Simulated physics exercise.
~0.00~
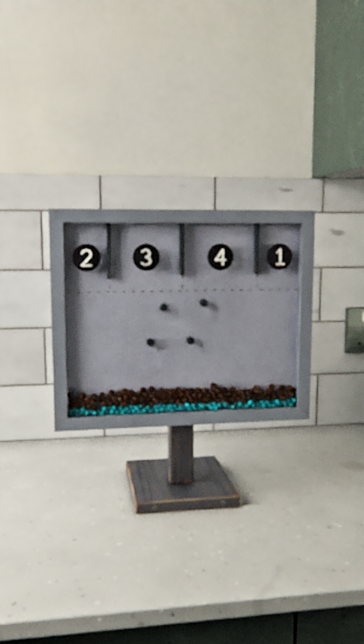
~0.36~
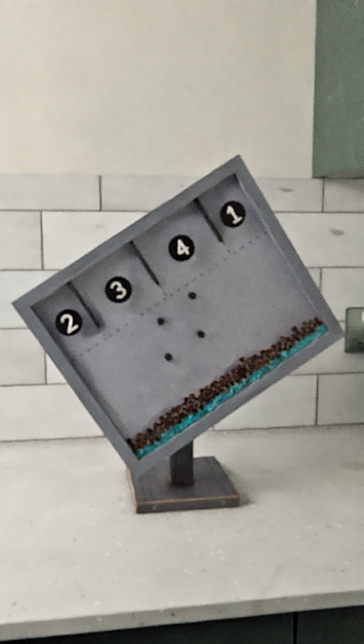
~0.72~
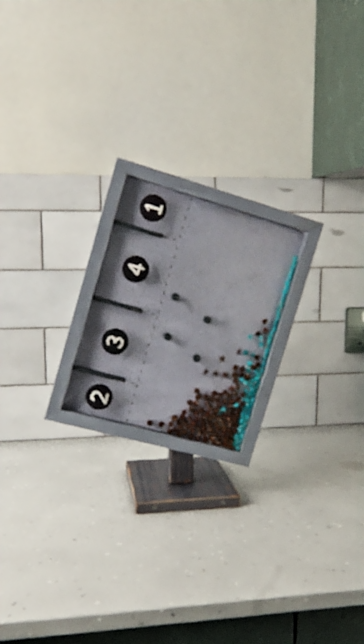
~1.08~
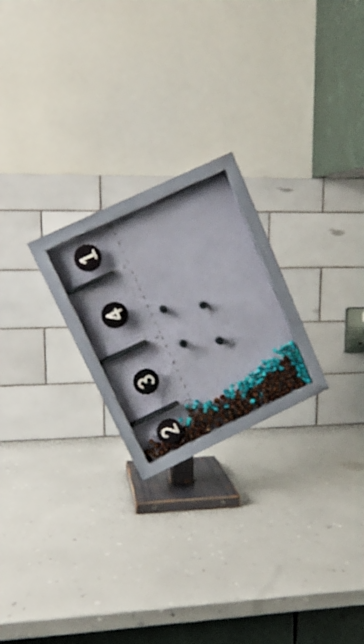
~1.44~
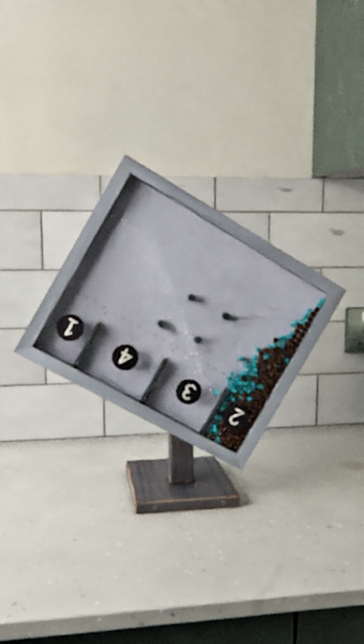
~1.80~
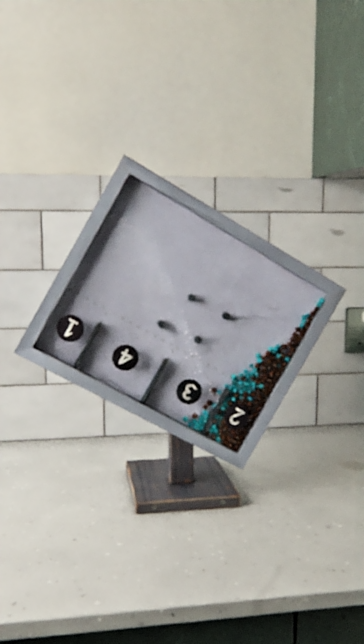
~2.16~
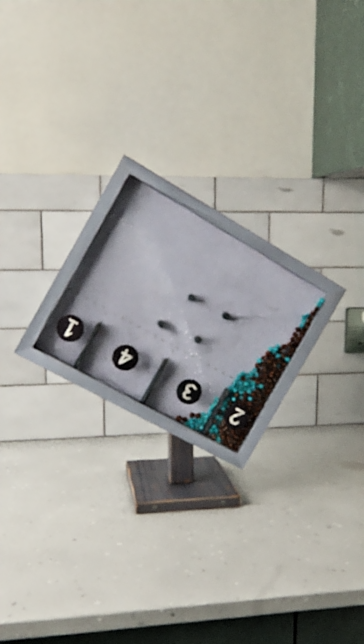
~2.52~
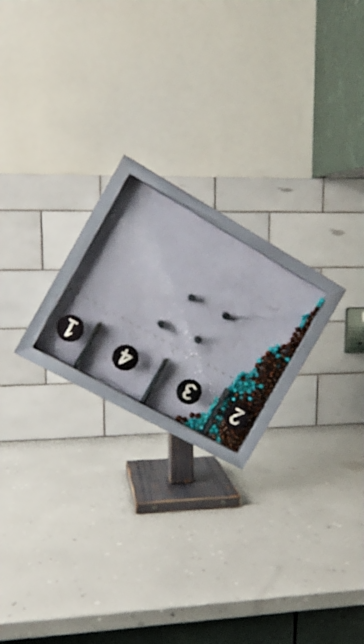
A grey case turns anticlockwise and stops tilted, its brown and turquoise beads heaped lower right.
